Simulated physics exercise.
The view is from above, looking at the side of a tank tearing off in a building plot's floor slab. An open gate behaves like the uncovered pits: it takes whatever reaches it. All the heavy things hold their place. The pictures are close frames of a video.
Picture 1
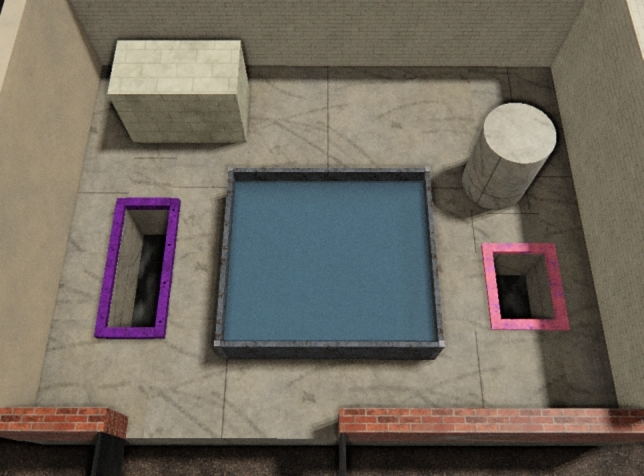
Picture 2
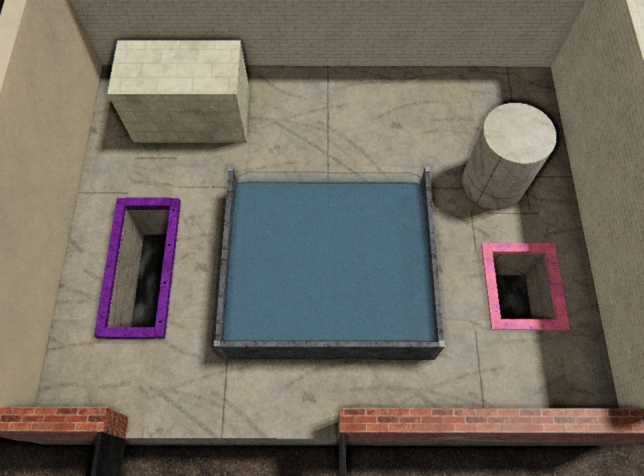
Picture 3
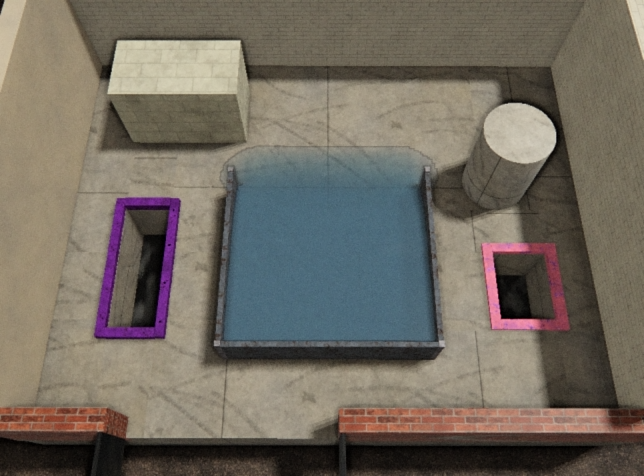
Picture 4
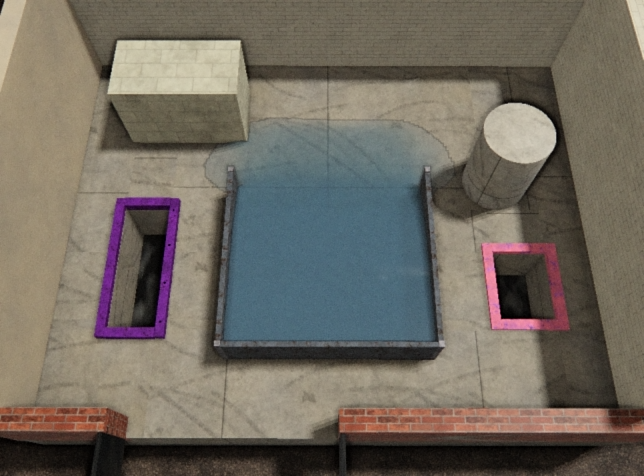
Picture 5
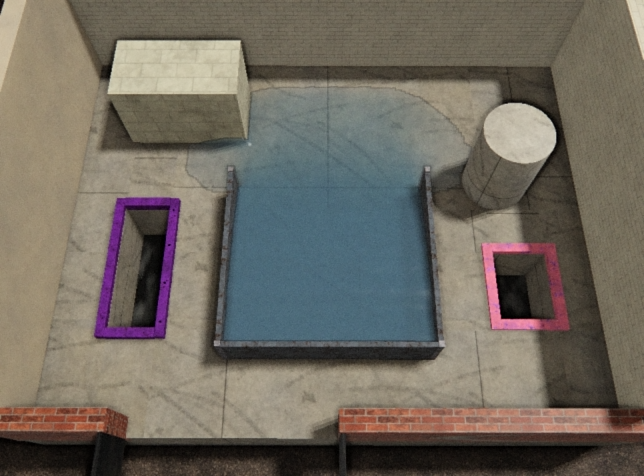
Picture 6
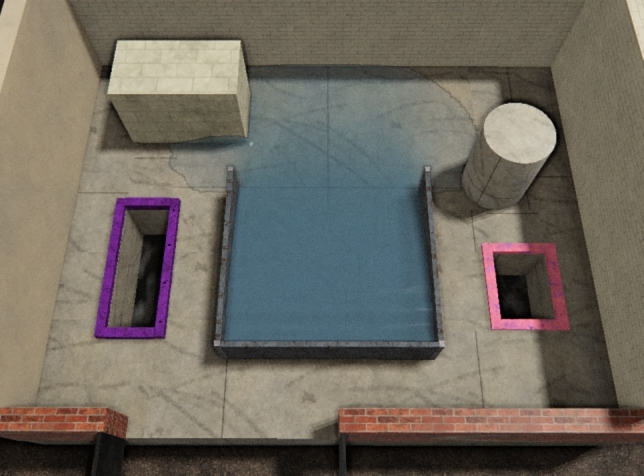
Water pouring from the open far side of a blue tank, spreading across the concrete floor past a pale block.
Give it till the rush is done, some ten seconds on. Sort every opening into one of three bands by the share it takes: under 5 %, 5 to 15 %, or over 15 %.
The gate takes 5 to 15 %; the pink pit takes 5 to 15 %; the purple pit takes under 5 %.
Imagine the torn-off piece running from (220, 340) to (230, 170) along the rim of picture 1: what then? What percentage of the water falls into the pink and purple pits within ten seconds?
Shares: Pink at 0 percent, purple at 40 percent.
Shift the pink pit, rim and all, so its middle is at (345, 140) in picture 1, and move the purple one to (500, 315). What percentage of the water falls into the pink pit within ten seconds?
Note: Pink pit, 30 percent.
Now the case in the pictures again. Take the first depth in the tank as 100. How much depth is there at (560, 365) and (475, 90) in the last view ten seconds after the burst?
Taking them in turn: 12 in a hundred, then 12 in a hundred.
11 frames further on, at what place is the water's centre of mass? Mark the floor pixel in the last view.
That comes out near (335, 163).
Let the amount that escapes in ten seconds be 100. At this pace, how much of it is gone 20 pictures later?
I'd put it at 0 per cent.
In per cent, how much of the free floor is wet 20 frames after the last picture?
Estimated share: About 60 %.
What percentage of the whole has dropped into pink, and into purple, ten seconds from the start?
In order, near 8 and 2 in a hundred.
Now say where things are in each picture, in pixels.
In the first frame, still water in the water tank at (329, 254).
In the second frame, water pours out on the water tank's far side and has run to a hidden place.
In the third frame, the front is at (432, 176), out from the gap on the water tank's far side.
In the fourth frame, water pours out on the water tank's far side and has run to (438, 150).
In the fifth frame, water pours out on the water tank's far side and has run to (195, 145).
In the sixth frame, water pours out on the water tank's far side and has run to (395, 68).
A moment on, water covers 35 % of the floor; the gate 0 %, the pink pit 0 %, the purple pit 0 %.
Next, water covers 45 % of the floor; the gate 0 %, the pink pit 0 %, the purple pit 0 %.
Then, water covers 60 % of the floor; the gate 0 %, the pink pit 0 %, the purple pit 0 %.
Later, water covers 95 % of the floor; the gate 0 %, the pink pit 5 %, the purple pit 1 %.
In the end, water covers 100 % of the floor; the gate 9 %, the pink pit 9 %, the purple pit 1 %.
